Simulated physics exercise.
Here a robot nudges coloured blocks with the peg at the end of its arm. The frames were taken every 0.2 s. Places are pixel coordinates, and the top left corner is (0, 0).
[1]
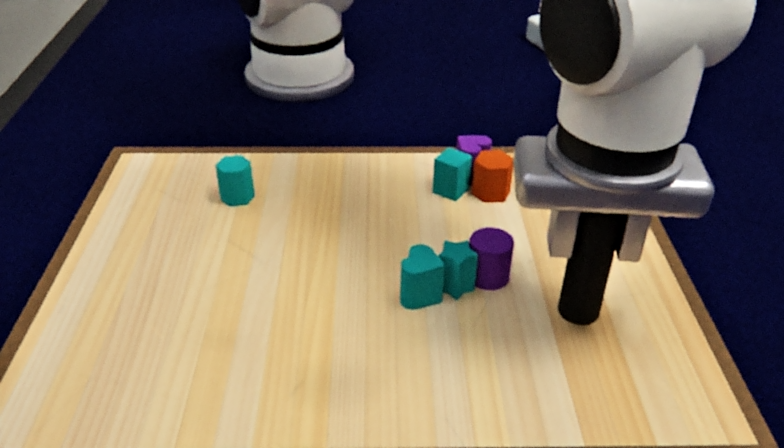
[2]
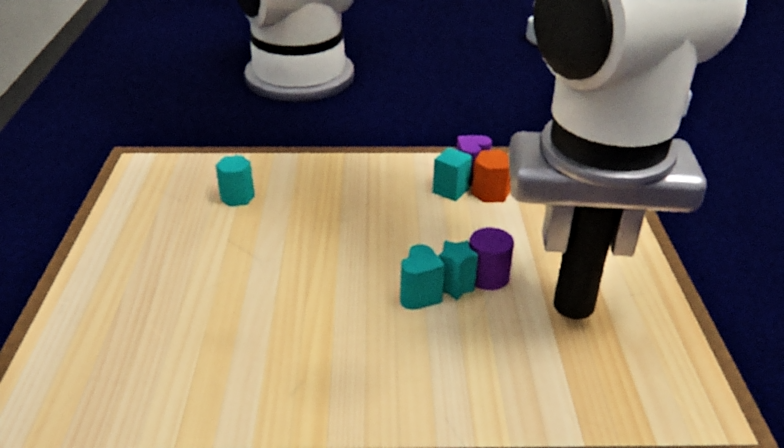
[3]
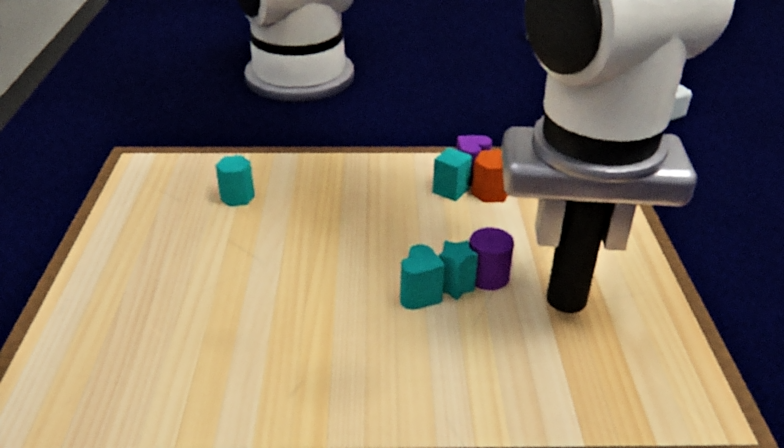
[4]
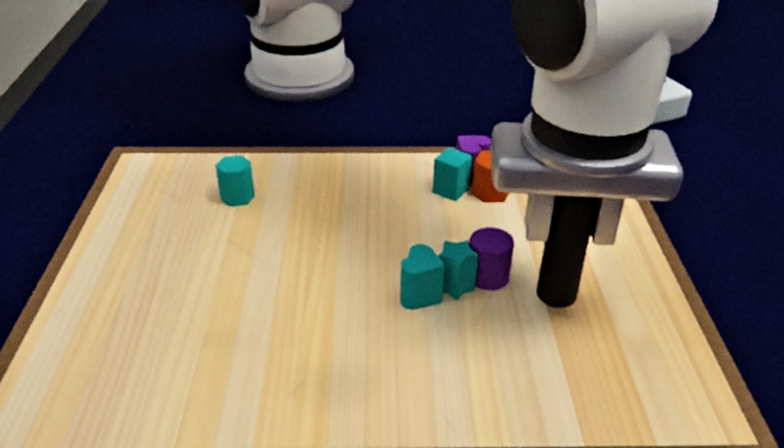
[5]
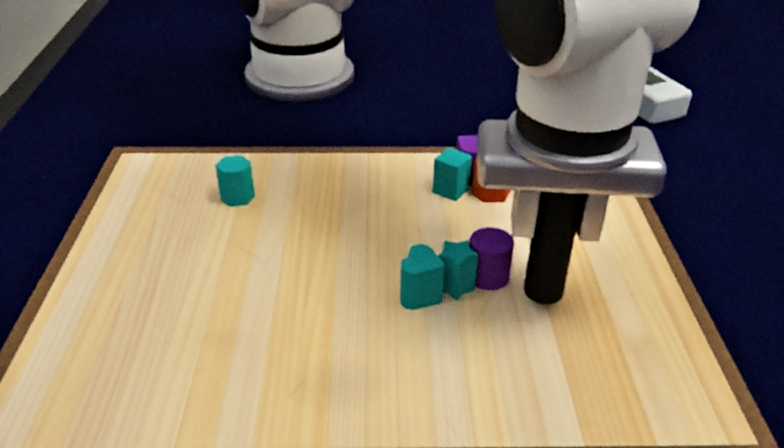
A robot arm holding a black peg starts at the right side of a wooden board, to the right of a purple round block and two turquoise blocks. It glides slowly left and slightly away from the viewer, closing the gap to the purple block, while all the coloured blocks stay still.
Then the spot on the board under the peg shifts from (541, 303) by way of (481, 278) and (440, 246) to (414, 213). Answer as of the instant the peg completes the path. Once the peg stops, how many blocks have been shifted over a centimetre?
I reckon the push displaces two of the blocks by more than 1 cm.
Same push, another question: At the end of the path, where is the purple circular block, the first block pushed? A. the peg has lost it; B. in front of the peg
Choice B: In front of the peg.
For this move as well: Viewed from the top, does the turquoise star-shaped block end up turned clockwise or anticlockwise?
From overhead, anticlockwise.
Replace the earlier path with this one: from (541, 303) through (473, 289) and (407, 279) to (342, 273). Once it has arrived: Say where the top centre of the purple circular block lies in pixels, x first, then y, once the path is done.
The middle of its upper face should be somewhere near (459, 223).
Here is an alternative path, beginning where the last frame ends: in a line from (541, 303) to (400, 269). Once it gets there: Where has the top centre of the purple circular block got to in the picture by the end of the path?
Top centre: (454, 219).
The first path, step by step. One third of the way, peg at (482, 266); turquoise star-shaped block at (448, 248), turned 45° anticlockwise; purple circular block at (458, 221).
Two thirds of the way, peg at (440, 234); turquoise heart block at (417, 260), turned 15° anticlockwise; turquoise star-shaped block at (433, 238), turned 95° anticlockwise; purple circular block at (420, 190).
At the end, peg at (415, 201); turquoise heart block at (417, 260), turned 15° anticlockwise; turquoise square unmoved; turquoise star-shaped block at (433, 238), turned 95° anticlockwise; purple circular block at (389, 164).
